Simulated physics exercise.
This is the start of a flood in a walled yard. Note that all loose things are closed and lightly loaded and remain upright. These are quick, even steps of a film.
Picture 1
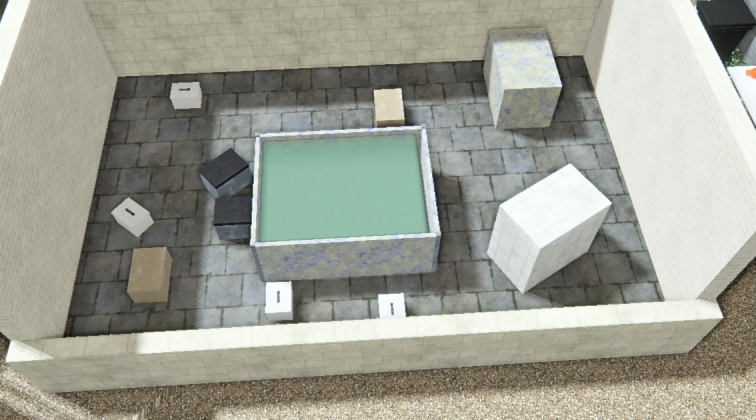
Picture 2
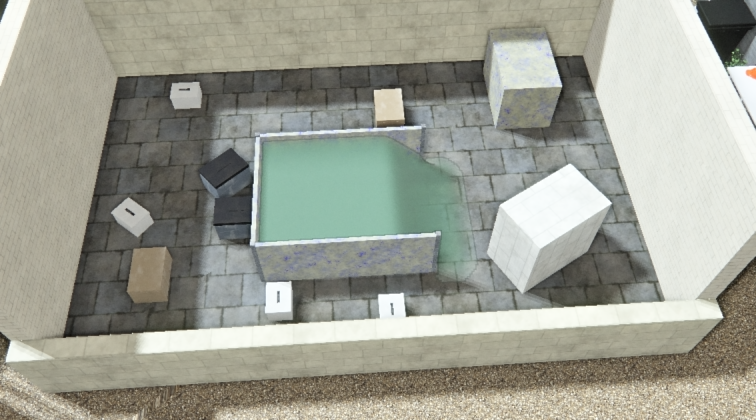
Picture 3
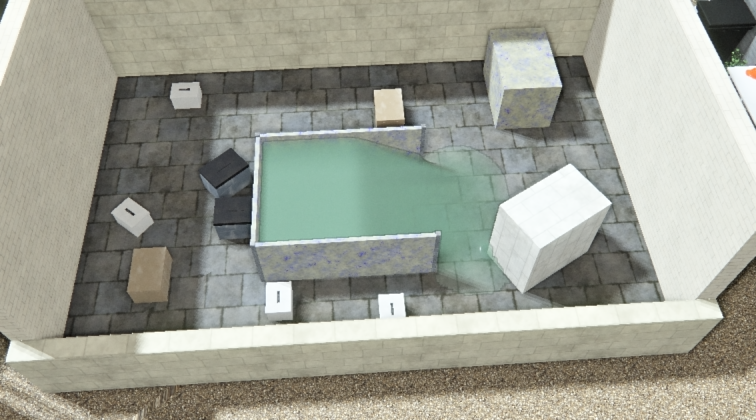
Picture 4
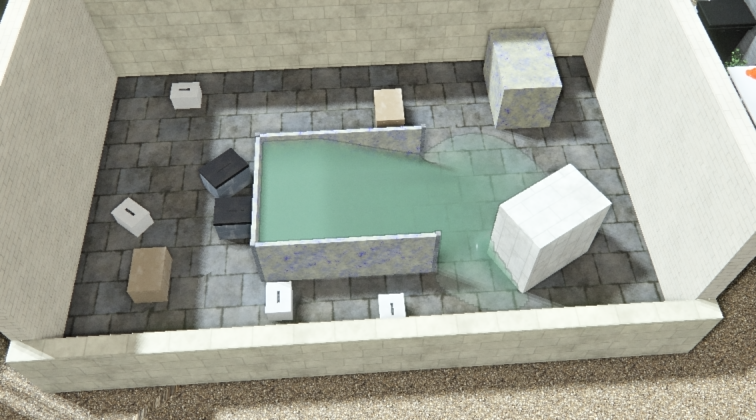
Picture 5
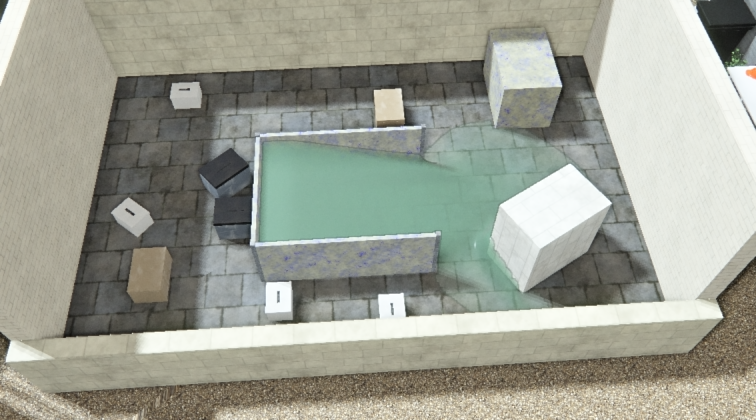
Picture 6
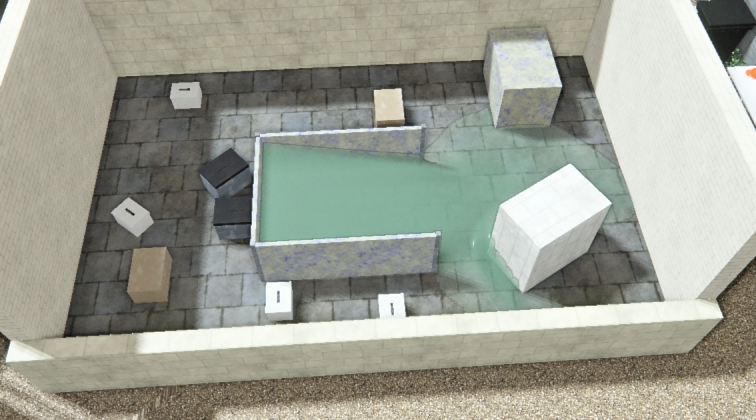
Walled stone yard with green water pouring from the open right side of a tank, spreading around large blocks that stay still.
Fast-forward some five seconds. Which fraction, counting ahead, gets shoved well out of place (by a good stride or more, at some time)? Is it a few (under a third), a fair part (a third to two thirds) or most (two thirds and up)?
A fair part.
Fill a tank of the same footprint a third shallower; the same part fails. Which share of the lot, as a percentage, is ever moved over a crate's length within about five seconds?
40 % or so.
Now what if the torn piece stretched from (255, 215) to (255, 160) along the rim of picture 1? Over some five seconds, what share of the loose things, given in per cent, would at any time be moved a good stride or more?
100 per cent or thereabouts.
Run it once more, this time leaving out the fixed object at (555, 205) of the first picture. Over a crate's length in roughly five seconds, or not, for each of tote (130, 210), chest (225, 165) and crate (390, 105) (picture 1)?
Successively: Never went far, never went far, moved a long way.
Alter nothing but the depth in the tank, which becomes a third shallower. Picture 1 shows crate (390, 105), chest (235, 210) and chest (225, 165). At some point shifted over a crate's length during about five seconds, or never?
Taking them as listed, the first reached the mark, the second stopped before it and the third stopped before it.
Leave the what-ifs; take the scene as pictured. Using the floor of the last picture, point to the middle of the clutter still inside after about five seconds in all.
In the last view, somewhere about (177, 219).
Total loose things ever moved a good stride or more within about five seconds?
4.
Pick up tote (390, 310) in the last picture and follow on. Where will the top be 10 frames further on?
Somewhere near (336, 301).
A moment on, 0 of 8 are well off their spots; 0 afloat.
Next, 1 of 8 are well off their spots; 0 afloat.
Later, 3 of 8 are well off their spots; 1 afloat.
In the end, 4 of 8 are well off their spots, and 4 have been at some point; 2 afloat.
